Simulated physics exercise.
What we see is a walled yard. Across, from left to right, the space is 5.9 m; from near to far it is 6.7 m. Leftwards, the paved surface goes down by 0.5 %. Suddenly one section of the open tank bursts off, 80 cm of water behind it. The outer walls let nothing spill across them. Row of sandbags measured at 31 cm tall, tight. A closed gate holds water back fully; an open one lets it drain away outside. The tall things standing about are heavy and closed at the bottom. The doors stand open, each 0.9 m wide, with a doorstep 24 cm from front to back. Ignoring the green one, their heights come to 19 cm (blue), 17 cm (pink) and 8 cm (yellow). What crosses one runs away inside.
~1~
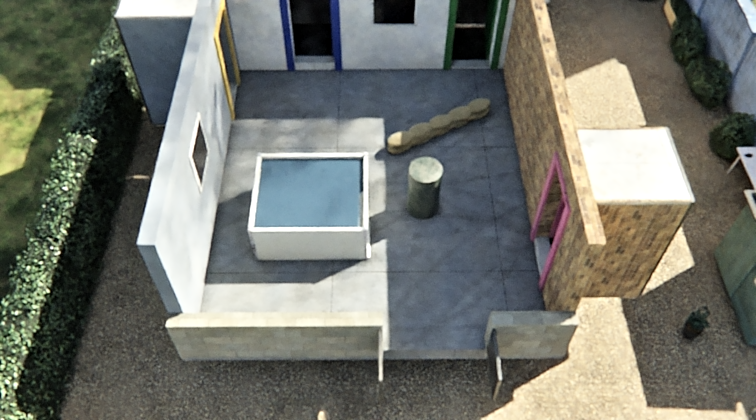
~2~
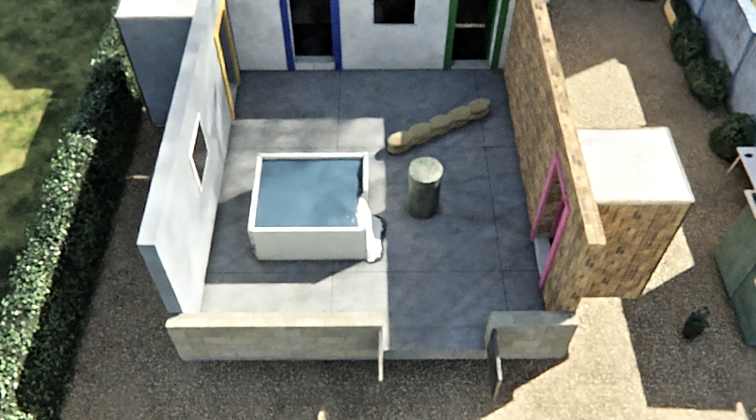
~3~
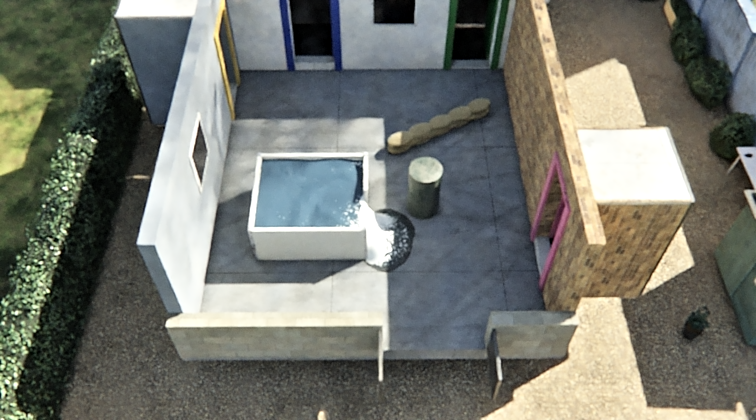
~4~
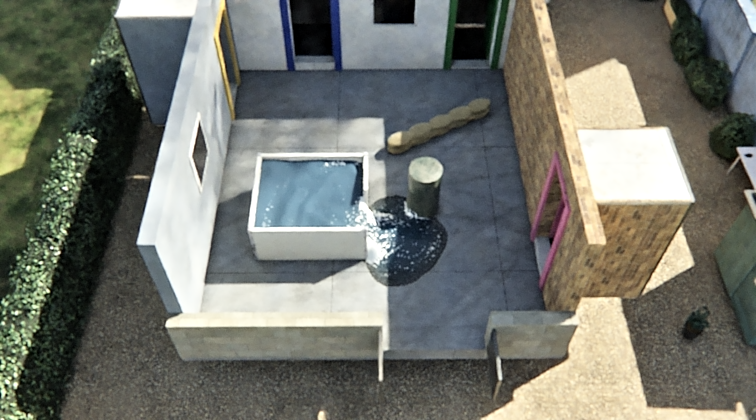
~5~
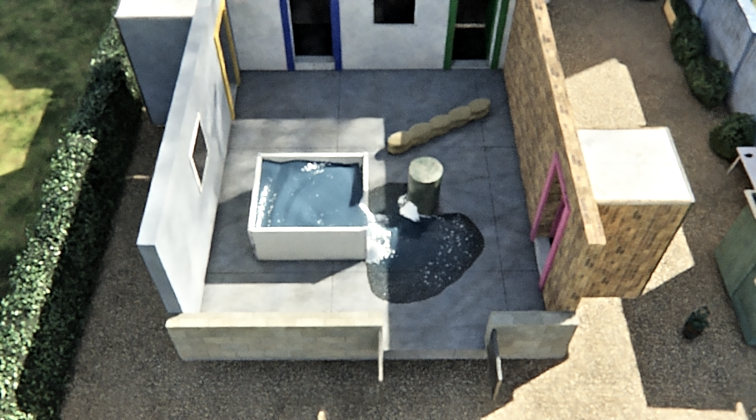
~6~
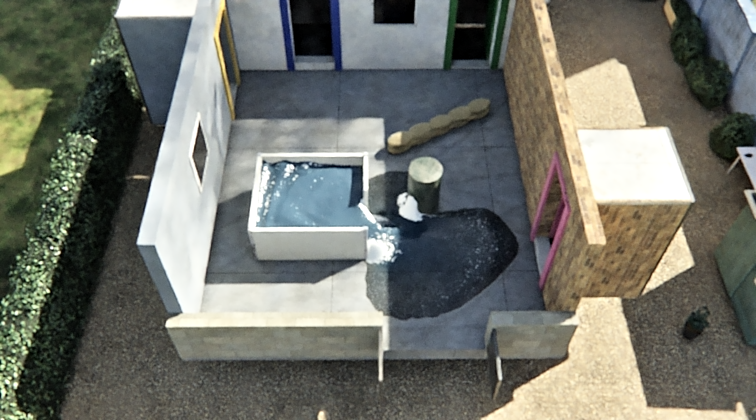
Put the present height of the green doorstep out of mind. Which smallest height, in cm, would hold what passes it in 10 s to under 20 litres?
It would have to be roughly 8 cm high.
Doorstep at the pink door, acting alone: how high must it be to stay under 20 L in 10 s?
For the pink door, about 28 cm.
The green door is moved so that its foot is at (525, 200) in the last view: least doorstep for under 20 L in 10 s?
About 15 cm.
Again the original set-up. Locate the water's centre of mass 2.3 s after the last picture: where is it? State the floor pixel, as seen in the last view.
The balance point sits at roughly (387, 230).
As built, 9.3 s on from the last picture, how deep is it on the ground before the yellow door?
Depth: Near 6.5 cm.
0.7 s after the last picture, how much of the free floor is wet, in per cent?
I'd say near 25 percent.
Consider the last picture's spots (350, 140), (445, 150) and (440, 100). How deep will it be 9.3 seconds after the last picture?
Close to 2, 7 and 1 cm, one after the other.
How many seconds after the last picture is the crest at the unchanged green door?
The level tops out near 5.0 seconds.
Then, 0.7 s after the last picture water covers 25 % of the floor, deepest (42 cm) near (370, 240); it has not reached the green door.
Then, 2.3 s after the last picture water covers 35 % of the floor, deepest (28 cm) near (509, 255); it has not reached the green door.
Then, 9.3 s after the last picture water covers 90 % of the floor, deepest (10 cm) near (473, 127); 7 cm at the green door, 64 litres in over its 5 cm doorstep.
At the green door as built, the water peaked near 11 cm, 5.1 s after the last picture.
Run again over the same 10 s with other heights there, 31 litres in over 7 cm, 9 litres over 9.5 cm. The limit of 20 litres is kept from about 8 cm up.
